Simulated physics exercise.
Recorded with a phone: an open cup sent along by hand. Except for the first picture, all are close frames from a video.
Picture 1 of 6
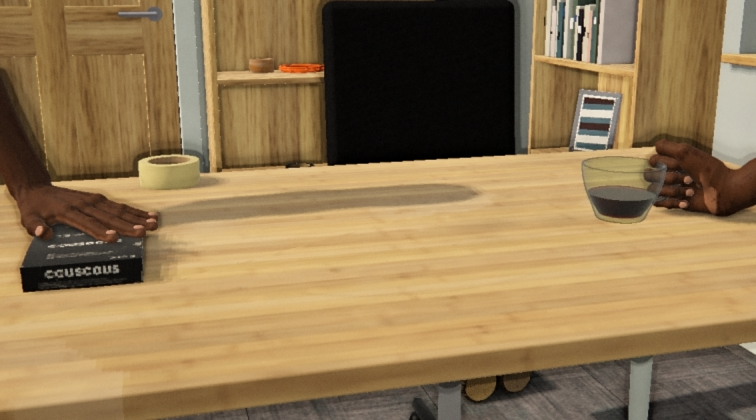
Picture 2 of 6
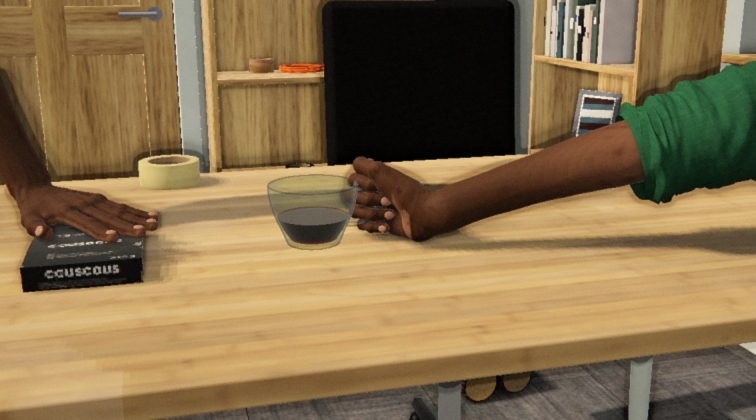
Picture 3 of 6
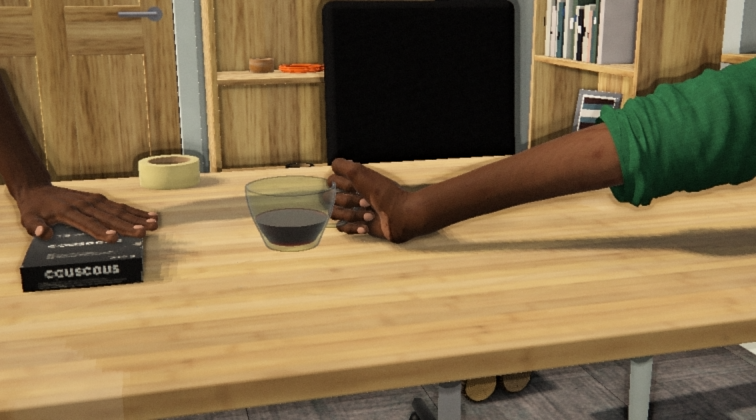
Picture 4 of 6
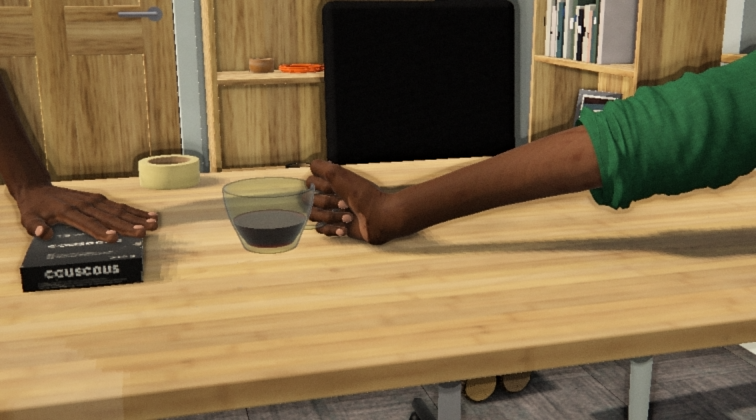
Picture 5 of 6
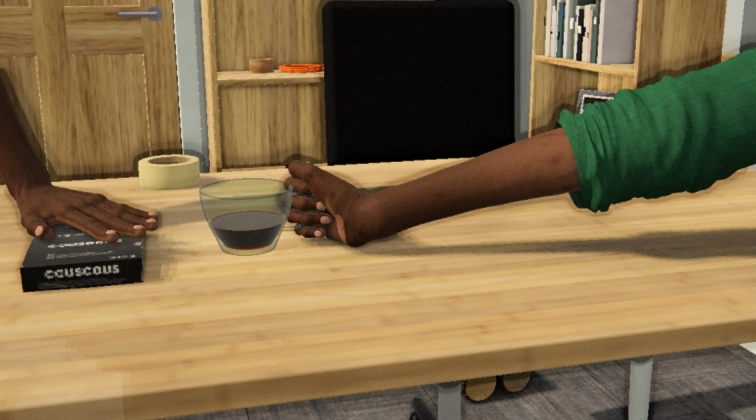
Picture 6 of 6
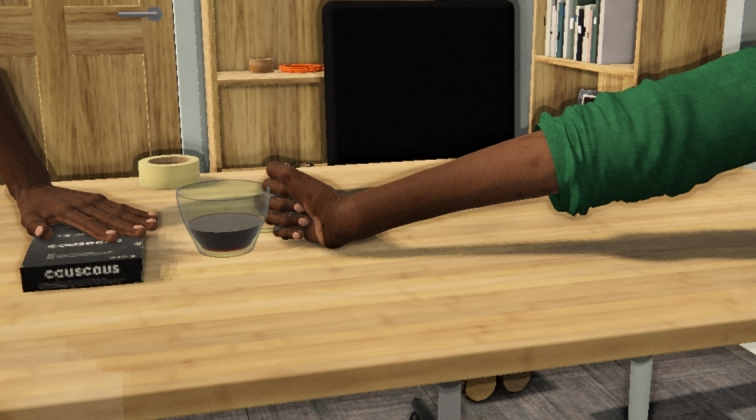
At the start, a clear cup about a third full of dark liquid sits at the right of a wooden table beside one hand, while another hand rests on a black couscous box at left. The green-sleeved arm then pushes the cup leftward across the table, steadily nearing the box.
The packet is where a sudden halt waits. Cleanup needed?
No, nothing is lost.
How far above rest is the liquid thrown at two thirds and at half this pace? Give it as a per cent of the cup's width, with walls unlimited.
You'd see close to 15 per cent, and after that close to 10 per cent.
Shortly, the cup meets the packet.
Then, the grape juice surges up the wall; the wave climbs under half way to the rim.
At the finish, the cup stands at the packet; none is lost.
